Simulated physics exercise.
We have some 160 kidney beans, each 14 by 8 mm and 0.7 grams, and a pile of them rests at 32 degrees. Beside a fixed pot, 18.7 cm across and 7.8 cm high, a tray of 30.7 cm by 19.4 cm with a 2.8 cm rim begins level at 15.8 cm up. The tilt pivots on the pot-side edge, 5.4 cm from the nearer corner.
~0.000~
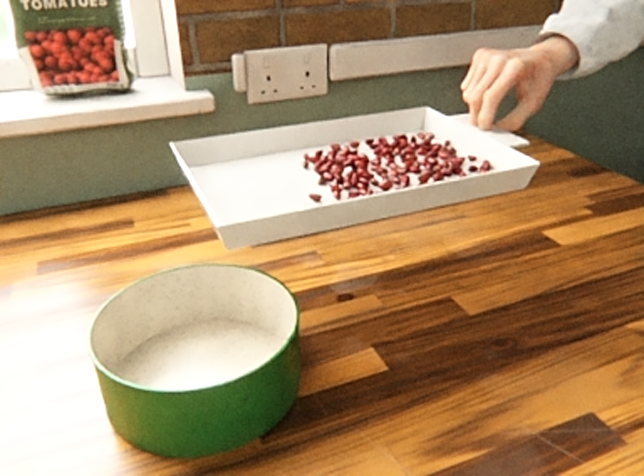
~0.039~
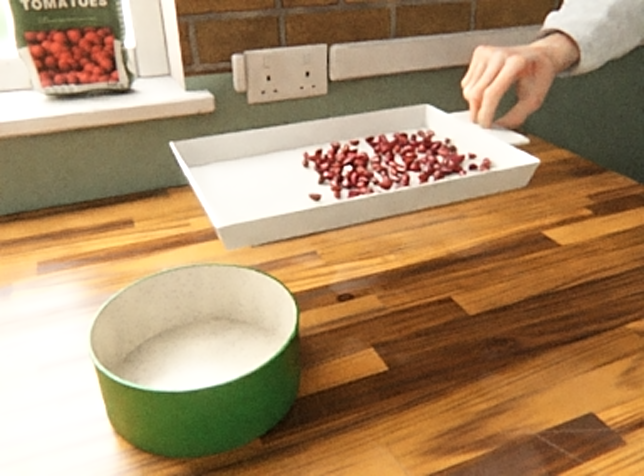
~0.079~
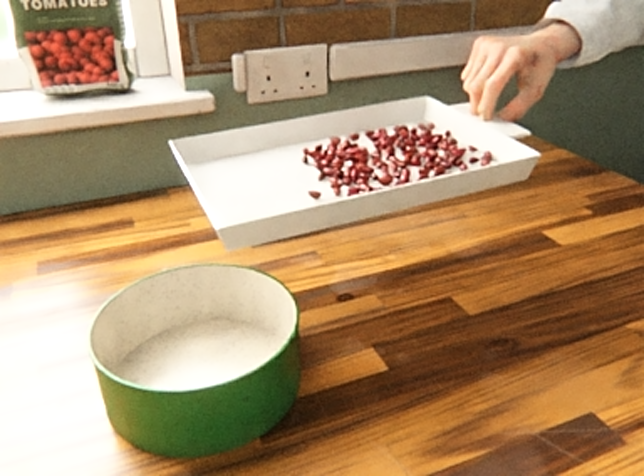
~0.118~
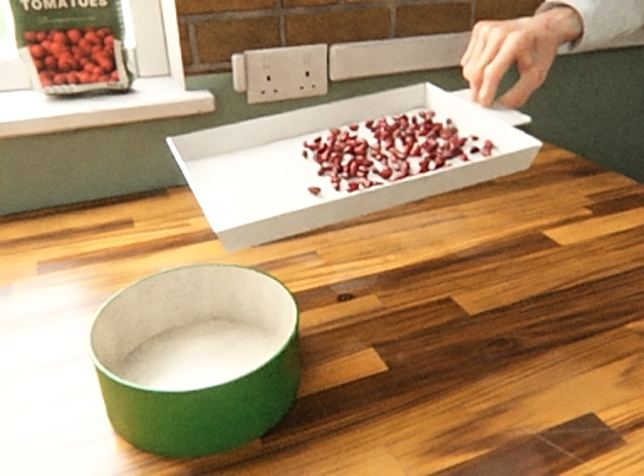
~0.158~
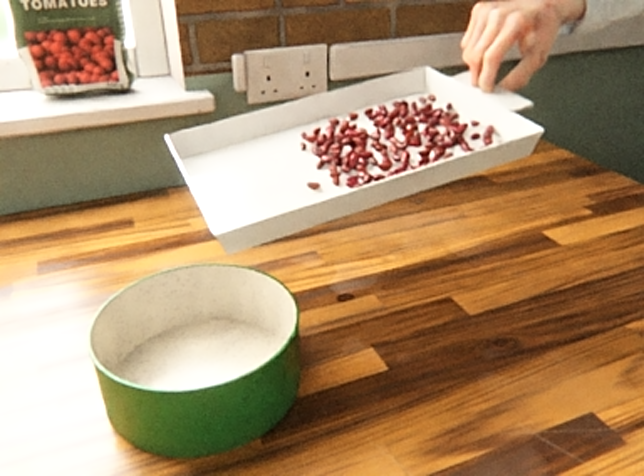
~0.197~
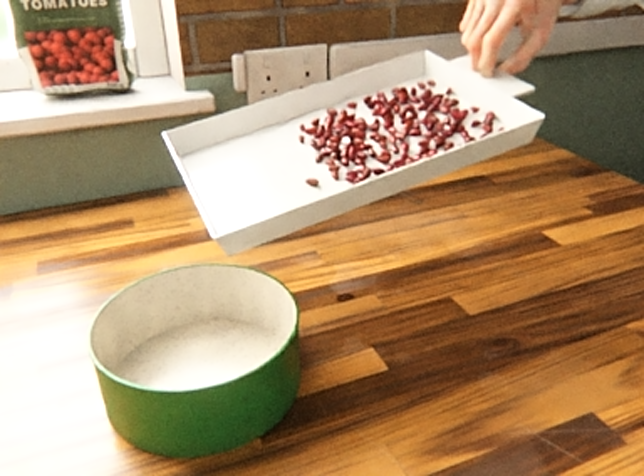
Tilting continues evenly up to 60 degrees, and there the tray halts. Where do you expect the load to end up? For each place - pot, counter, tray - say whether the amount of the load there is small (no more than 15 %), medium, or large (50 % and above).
Pot: Large; counter: Small; left on the tray: Medium.
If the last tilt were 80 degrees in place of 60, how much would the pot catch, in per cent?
Estimated share: About 90 %.
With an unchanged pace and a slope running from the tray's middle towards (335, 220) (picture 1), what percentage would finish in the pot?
Roughly 15 per cent.
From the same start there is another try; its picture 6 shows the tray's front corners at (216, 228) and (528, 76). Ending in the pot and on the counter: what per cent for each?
In the pot: 45 per cent; on the counter: 10 per cent.
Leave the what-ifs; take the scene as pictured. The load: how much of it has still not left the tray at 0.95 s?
It's roughly 50 percent.
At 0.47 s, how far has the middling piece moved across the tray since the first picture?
3 cm.
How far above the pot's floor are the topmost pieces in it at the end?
Top level: Approx. 2.0 cm.
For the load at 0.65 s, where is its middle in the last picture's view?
Look about (284, 170) in the last view.
After 0.47 s, tilt 36 degrees; the tray holds 100 %, the pot 0 %.
Then, at 0.65 s, tilt 52 degrees; the tray holds 100 %, the pot 0 %.
After 0.95 s, tilt 60 degrees; the tray holds 50 %, the pot 35 %.
At rest (1.9 s), pot 60 %, counter 0 %, tray 40 %.
